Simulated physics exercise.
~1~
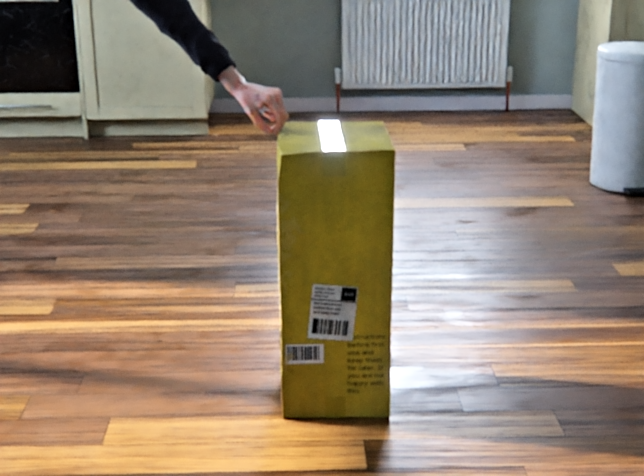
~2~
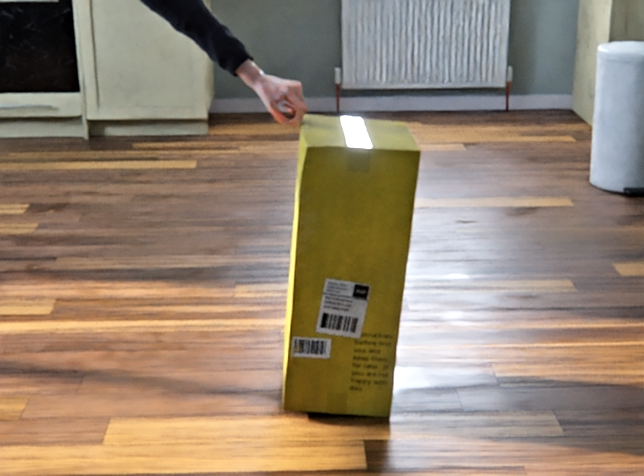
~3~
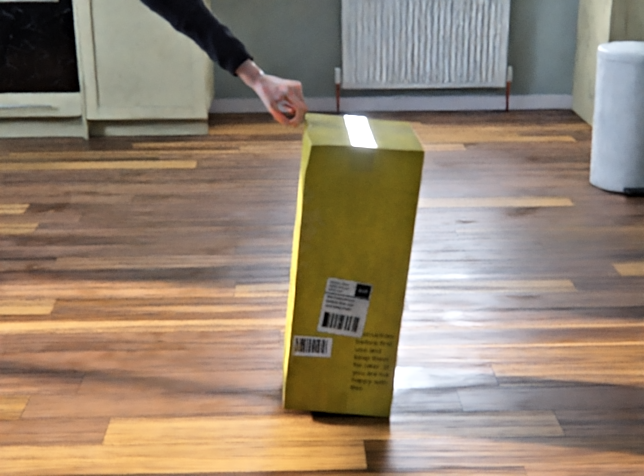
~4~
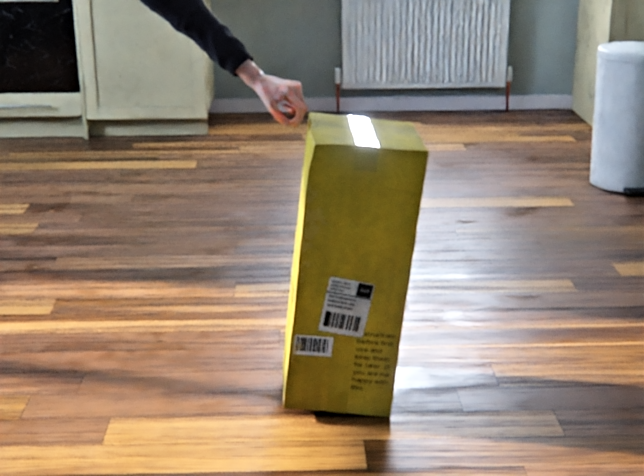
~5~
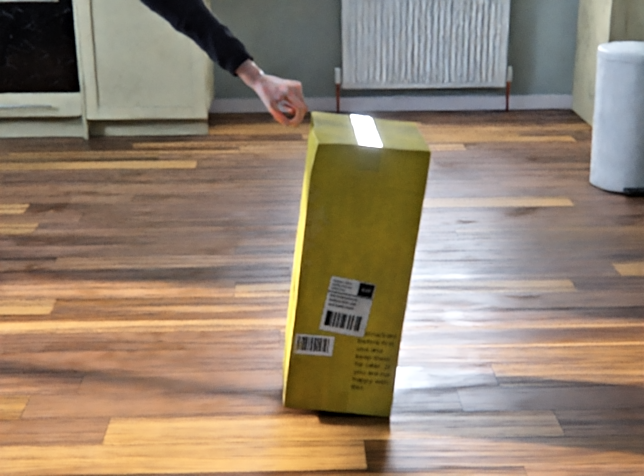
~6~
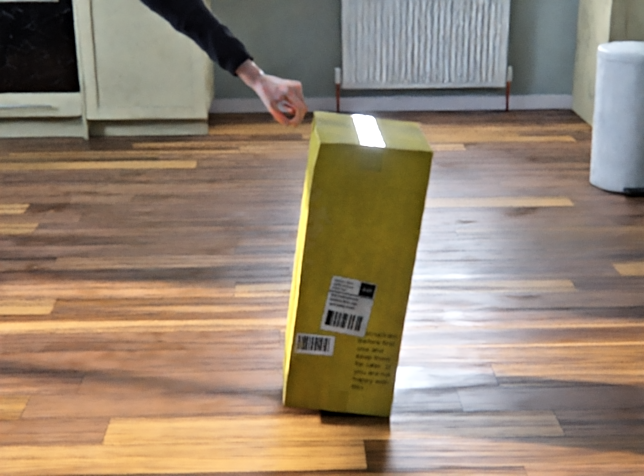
A hand pushing the top of a tall yellow parcel on a wooden floor, the parcel tilting slightly to the right.
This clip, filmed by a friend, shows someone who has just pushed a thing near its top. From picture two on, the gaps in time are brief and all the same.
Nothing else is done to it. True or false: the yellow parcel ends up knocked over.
False.
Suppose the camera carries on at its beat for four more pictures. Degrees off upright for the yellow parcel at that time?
My guess is near 8° off upright.
Then, 0.46 s after the last picture, yellow parcel 5° off upright near (322, 265).
At rest, the yellow parcel settles on its feet, near (334, 268).
